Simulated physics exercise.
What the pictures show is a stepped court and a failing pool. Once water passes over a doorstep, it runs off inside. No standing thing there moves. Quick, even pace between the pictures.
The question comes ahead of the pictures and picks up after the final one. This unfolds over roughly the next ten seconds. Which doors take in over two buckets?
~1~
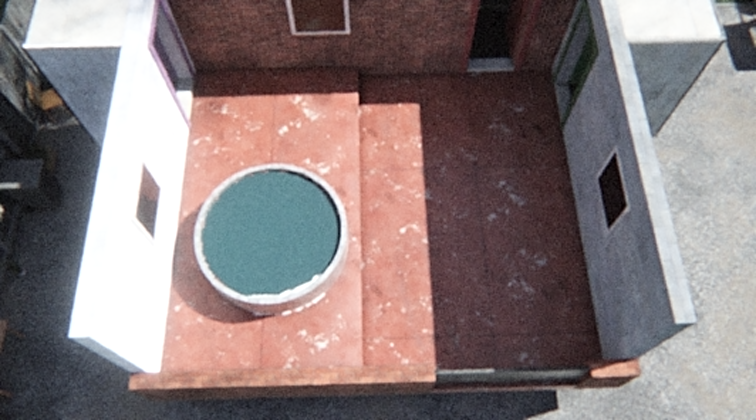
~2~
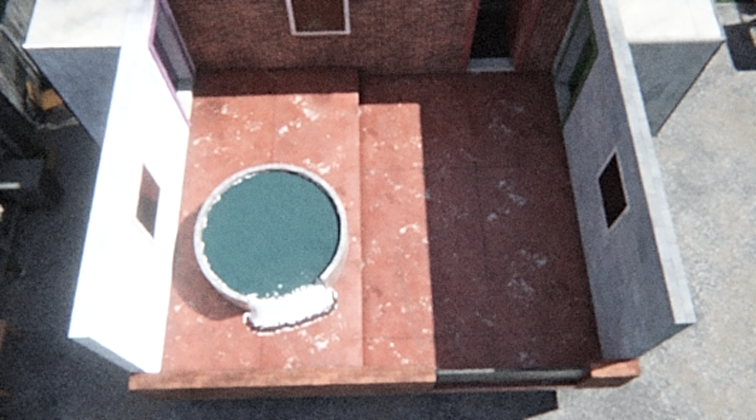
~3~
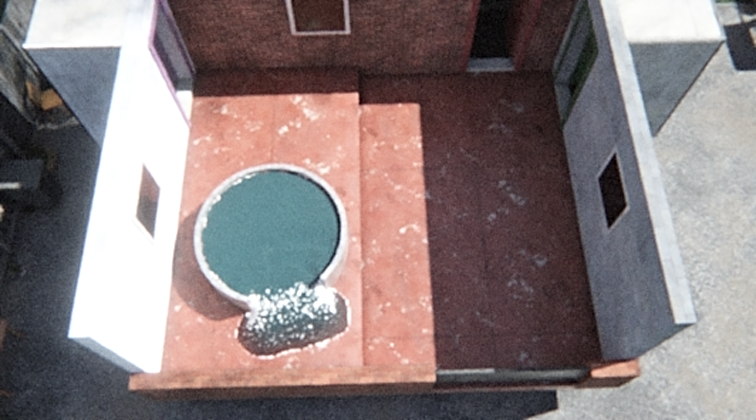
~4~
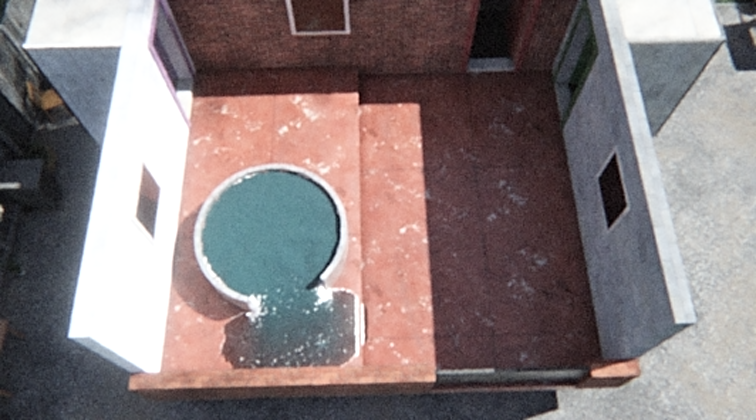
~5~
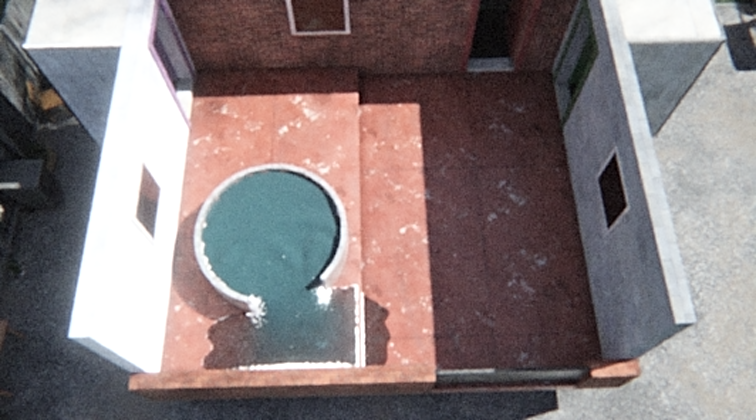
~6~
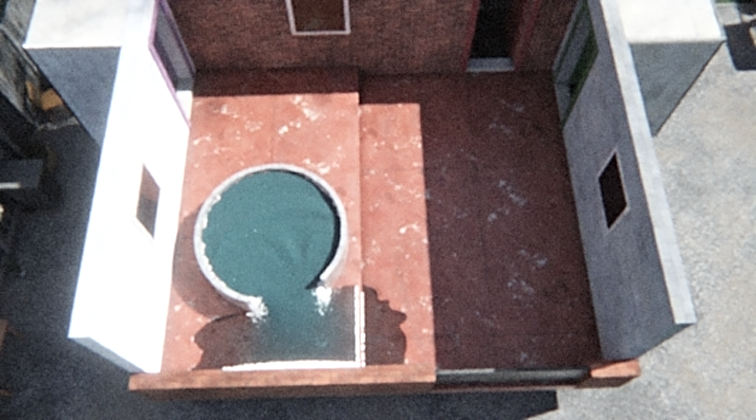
The green door will respect the limit; the red door will respect the limit; the purple door will respect the limit.
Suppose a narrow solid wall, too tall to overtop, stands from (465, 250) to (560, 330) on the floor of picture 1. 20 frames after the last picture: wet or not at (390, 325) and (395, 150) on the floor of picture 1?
First spot submerged, second spot parched.
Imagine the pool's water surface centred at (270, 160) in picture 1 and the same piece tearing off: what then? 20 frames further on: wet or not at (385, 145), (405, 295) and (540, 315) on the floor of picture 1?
Result: Spared; inundated; inundated.
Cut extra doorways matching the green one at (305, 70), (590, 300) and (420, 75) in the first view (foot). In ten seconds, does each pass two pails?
Taken in sequence, they go: Not exceeded, exceeded, not exceeded.
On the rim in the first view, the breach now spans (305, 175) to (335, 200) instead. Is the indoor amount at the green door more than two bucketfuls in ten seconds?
So green door ends up above.
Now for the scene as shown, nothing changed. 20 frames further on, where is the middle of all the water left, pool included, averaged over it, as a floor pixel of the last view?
At roughly (333, 283).
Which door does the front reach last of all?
Last in line is the door marked red.
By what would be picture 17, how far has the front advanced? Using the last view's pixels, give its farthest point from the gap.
The wet point farthest out is around (603, 368).
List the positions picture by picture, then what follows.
In the first picture, the round tank at (272, 232) is whole and still.
In the second picture, water pours out at (290, 304) and has run to (252, 323).
In the third picture, the front is at (251, 347), out from the gap at (291, 305).
In the fourth picture, water pours out at (291, 305) and has run to (358, 344).
In the fifth picture, the front is at a hidden place, out from the gap at (291, 305).
In the sixth picture, the front is at a hidden place, out from the gap at (291, 305).
A moment on, water covers 10 % of the floor; the green door not reached, the red door not reached, the purple door not reached.
Next, water covers 25 % of the floor; the green door not reached, the red door not reached, the purple door not reached.
Then, water covers 40 % of the floor; the green door not reached, the red door not reached, the purple door not reached.
Later, water covers 70 % of the floor; the green door wet at the sill, nothing in, the red door wet at the sill, nothing in, the purple door wet at the sill, nothing in.
In the end, water covers 90 % of the floor; the green door under two buckets in, the red door wet at the sill, nothing in, the purple door wet at the sill, nothing in.
